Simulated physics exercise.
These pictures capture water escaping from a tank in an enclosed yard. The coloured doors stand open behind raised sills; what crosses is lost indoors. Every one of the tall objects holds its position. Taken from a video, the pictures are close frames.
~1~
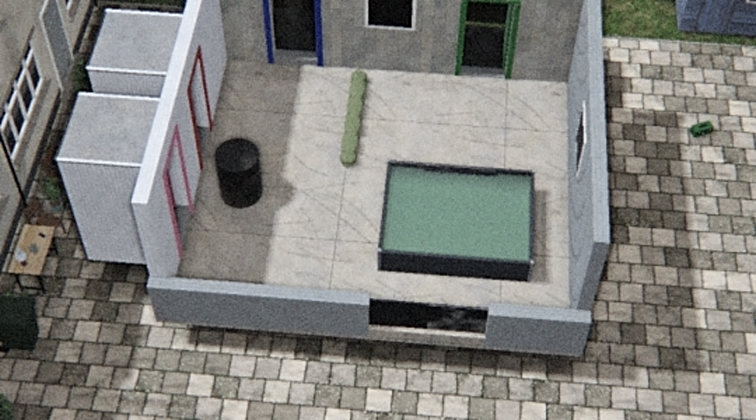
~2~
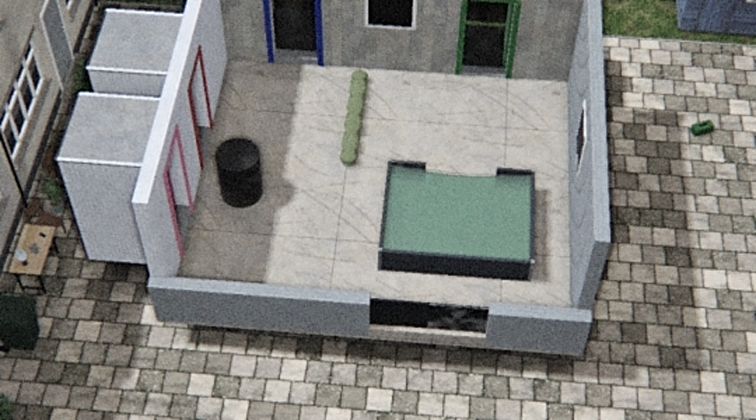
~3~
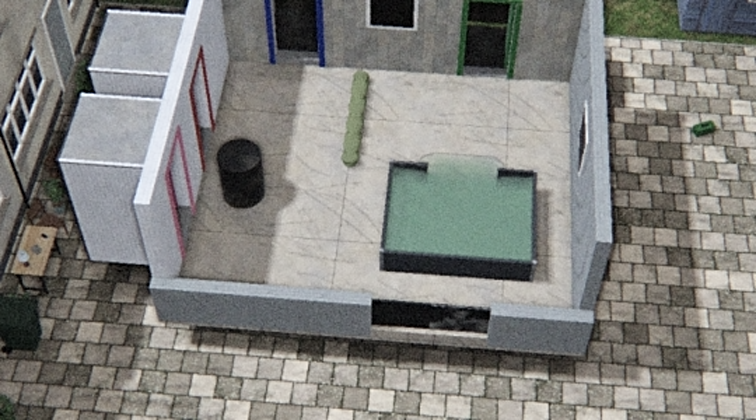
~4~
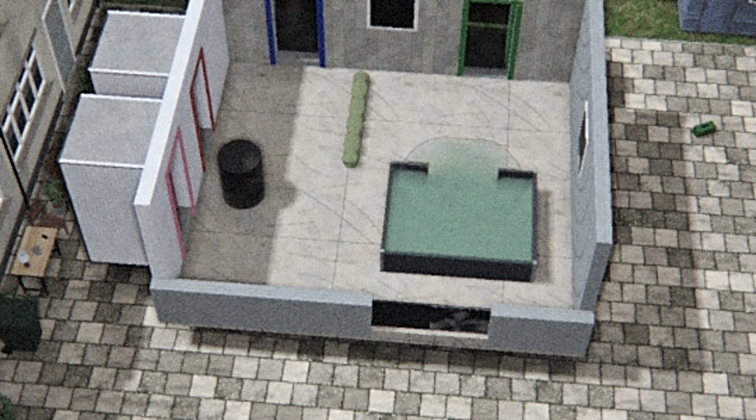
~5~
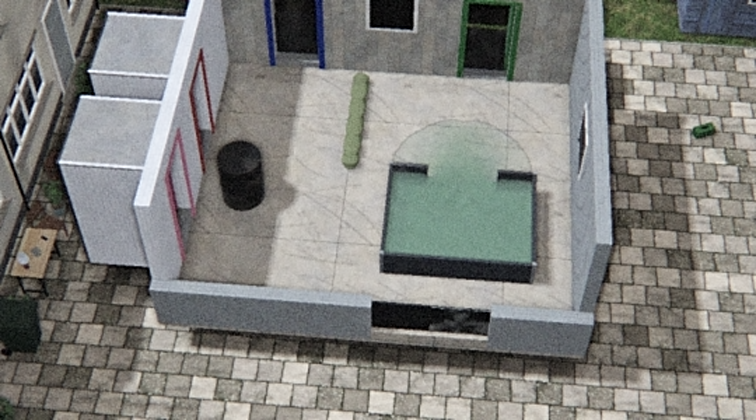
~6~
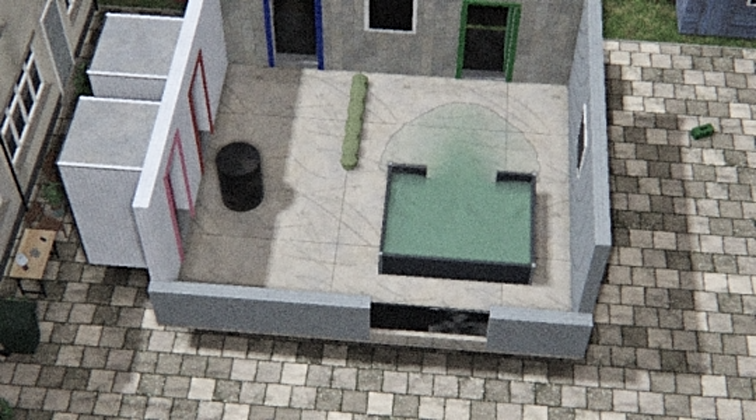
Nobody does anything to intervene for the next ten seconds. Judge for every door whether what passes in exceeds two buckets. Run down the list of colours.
My prediction: Red door: At most two buckets; green door: Over two buckets; blue door: At most two buckets; pink door: At most two buckets.
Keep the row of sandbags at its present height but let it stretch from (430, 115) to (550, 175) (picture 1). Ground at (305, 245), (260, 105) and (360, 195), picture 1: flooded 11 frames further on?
Sequence check: Left alone / left alone / left alone.
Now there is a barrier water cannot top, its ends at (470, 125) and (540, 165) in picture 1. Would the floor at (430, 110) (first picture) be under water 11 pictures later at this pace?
That spot would be inundated.
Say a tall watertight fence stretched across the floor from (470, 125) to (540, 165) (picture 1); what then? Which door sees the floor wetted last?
The pink door.
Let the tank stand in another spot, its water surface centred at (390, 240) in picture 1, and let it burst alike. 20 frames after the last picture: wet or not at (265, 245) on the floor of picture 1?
Spared.
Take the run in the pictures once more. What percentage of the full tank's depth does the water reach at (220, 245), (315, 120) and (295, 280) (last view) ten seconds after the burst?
Respectively near 2, 2 and 4 per cent.
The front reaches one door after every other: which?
Answer - the pink door.
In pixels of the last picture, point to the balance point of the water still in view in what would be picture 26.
Roughly (453, 182) in the last picture.
A moment on, water covers 20 % of the floor; the red door not reached, the green door over two buckets in, the blue door not reached, the pink door not reached.
Next, water covers 25 % of the floor; the red door not reached, the green door far over two buckets in, the blue door not reached, the pink door not reached.
Then, water covers 35 % of the floor; the red door not reached, the green door far over two buckets in, the blue door wet at the sill, nothing in, the pink door not reached.
Later, water covers 55 % of the floor; the red door wet at the sill, nothing in, the green door far over two buckets in, the blue door wet at the sill, nothing in, the pink door not reached.
In the end, water covers 80 % of the floor; the red door wet at the sill, nothing in, the green door far over two buckets in, the blue door wet at the sill, nothing in, the pink door wet at the sill, nothing in.
